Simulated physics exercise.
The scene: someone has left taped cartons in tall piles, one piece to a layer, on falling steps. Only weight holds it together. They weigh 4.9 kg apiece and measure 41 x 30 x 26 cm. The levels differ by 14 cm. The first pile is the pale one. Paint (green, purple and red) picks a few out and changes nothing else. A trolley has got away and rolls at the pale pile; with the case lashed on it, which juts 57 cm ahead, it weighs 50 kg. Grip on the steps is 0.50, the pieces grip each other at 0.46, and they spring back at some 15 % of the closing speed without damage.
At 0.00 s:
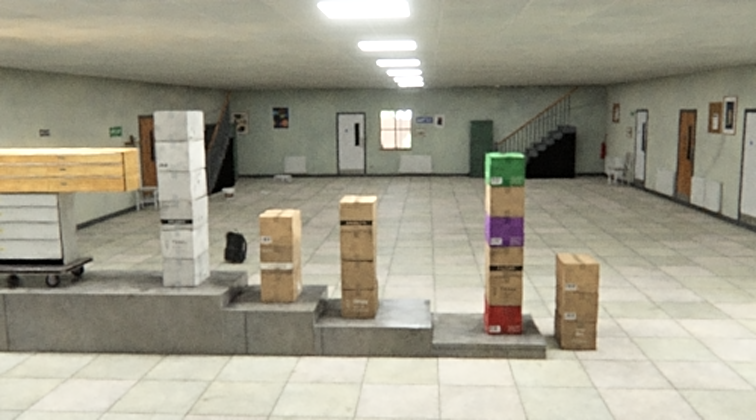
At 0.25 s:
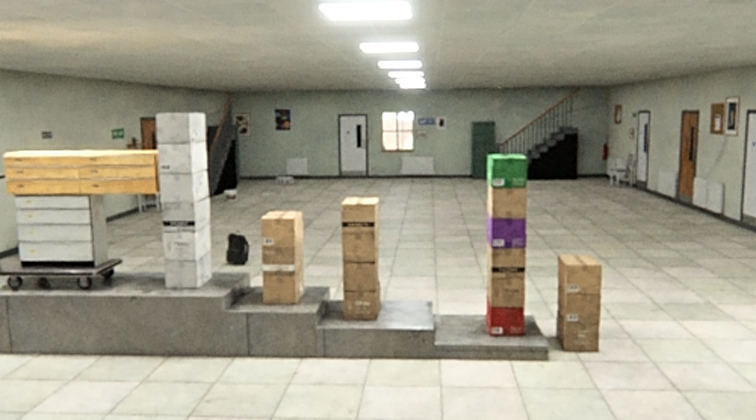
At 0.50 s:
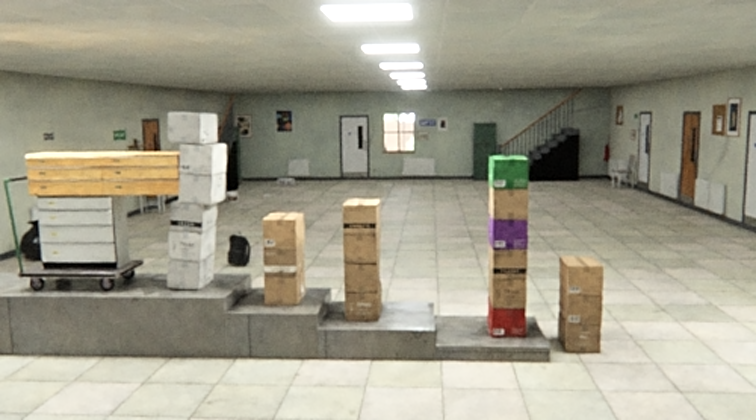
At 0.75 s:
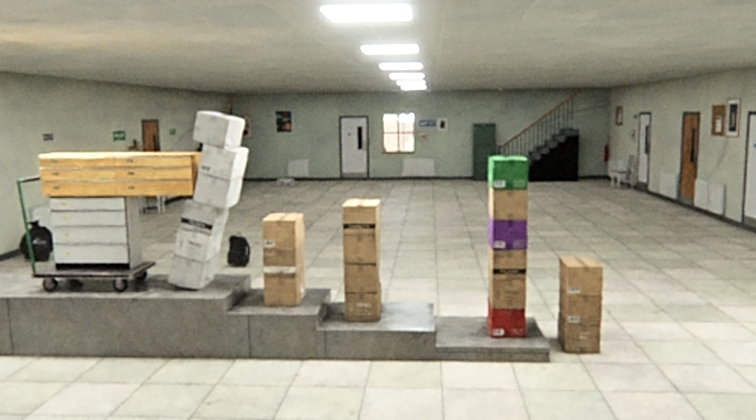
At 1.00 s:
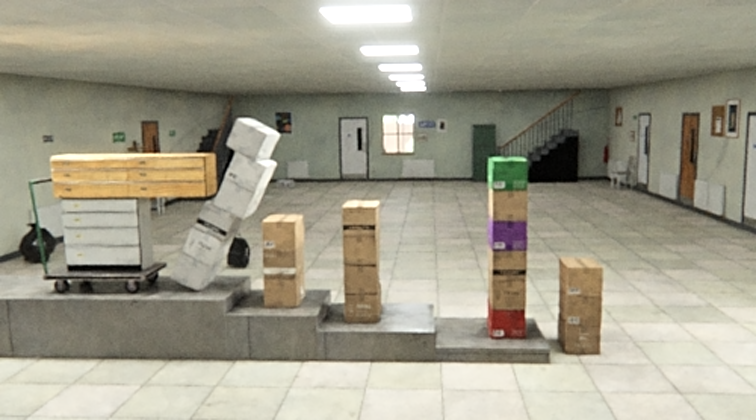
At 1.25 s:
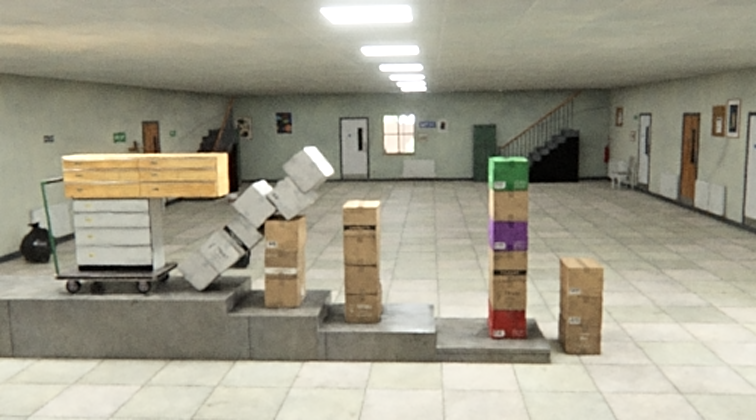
A large, pale-walled hall with a tiled floor and ceiling lights is seen from the front, the camera nearly still. On grey steps descending rightward stand a tall white carton pile, two brown piles and one with green, purple and red cartons, with another brown pile on the floor. From the left, a trolley carrying a wooden case rolls in, and the case pushes the white pile rightward into a deepening lean over the nearest brown pile.
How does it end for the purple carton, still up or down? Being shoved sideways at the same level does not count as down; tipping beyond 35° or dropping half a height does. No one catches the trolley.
That carton remains up.
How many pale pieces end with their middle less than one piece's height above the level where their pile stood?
The count is 4.
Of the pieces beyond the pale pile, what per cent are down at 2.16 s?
5 per cent by then.
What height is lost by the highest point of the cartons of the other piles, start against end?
About 0 cm.
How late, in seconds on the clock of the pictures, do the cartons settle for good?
Around 4.5 s.
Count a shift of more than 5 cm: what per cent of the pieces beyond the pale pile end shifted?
40 per cent.
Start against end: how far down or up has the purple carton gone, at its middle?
It ends some 0 cm lower.
By 1.56 s, 6 of the pale pile down; none of the 16 other cartons down, 4 disturbed; purple carton unmoved.
By 2.16 s, 6 of the pale pile down; 1 of the 16 other cartons down; purple carton unmoved.
By 2.70 s, 6 of the pale pile down; 6 of the 16 other cartons down; purple carton unmoved.
When it is over (4.5 s), 6 of the pale pile down; 6 of the 16 other cartons down; purple carton unmoved; green carton unmoved; red carton unmoved. In pixels of the last frame, middles, purple carton near (509, 233), green carton near (509, 174).
